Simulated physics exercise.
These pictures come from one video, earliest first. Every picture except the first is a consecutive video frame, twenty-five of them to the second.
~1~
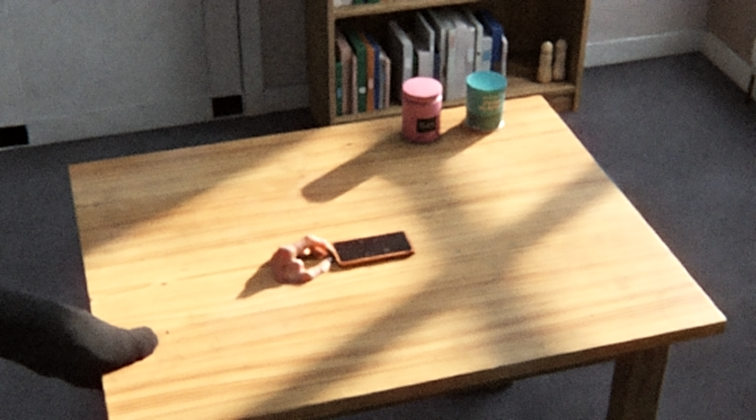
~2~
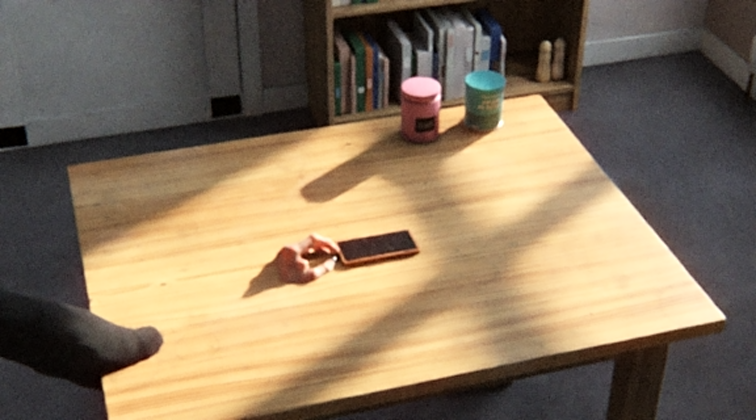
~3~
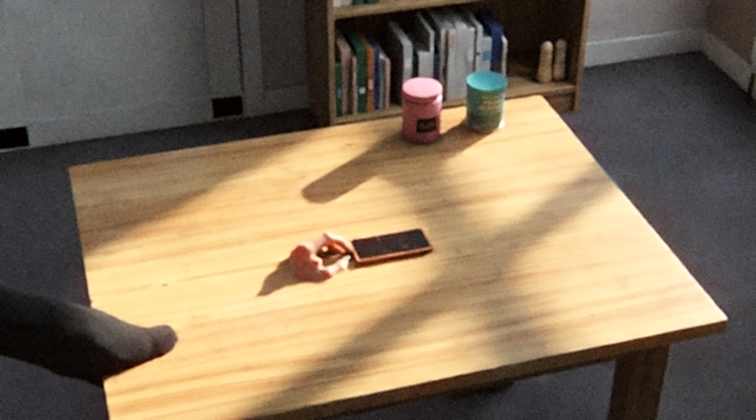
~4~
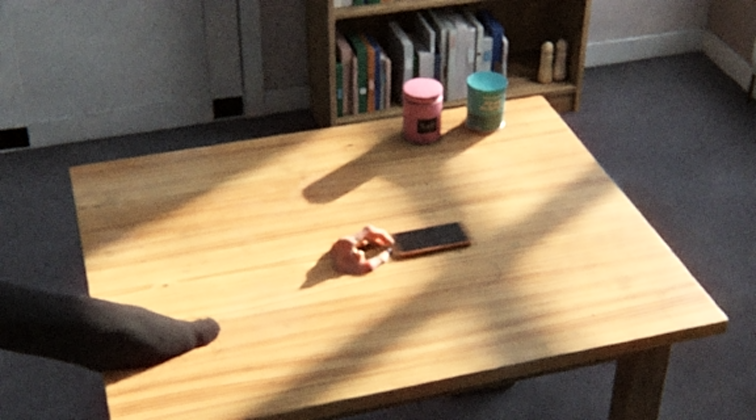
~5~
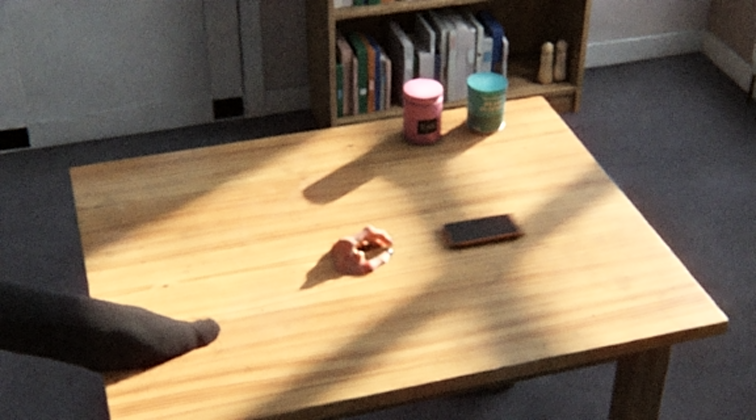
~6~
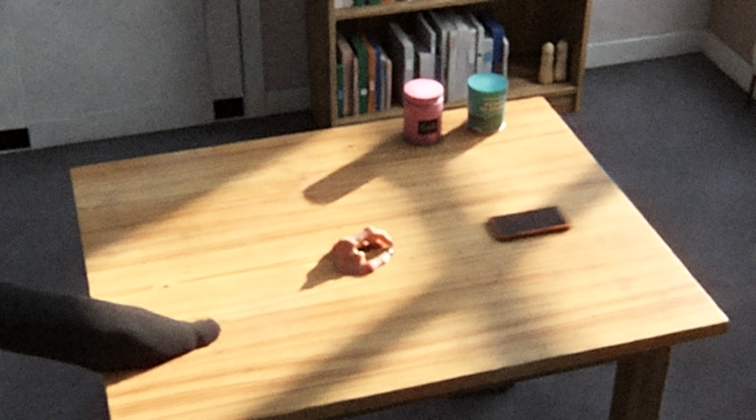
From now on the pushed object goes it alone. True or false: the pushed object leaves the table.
True.
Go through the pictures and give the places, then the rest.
Under the hand; orange phone (373, 248), in the first picture.
Under the hand; orange phone (377, 247), in the second picture.
Under the hand; orange phone (390, 246), in the third picture.
Orange phone (431, 239), in the fourth picture.
Orange phone (481, 230) moved about its own width, in the fifth picture.
Orange phone (529, 223) moved about its own width, in the sixth picture.
Then, 0.20 s later than the last frame, orange phone now off the table.
Then, 0.40 s later than the last frame, things are still on the move.
Then, 0.60 s later than the last frame, as before.
When it is over, off the table, orange phone.
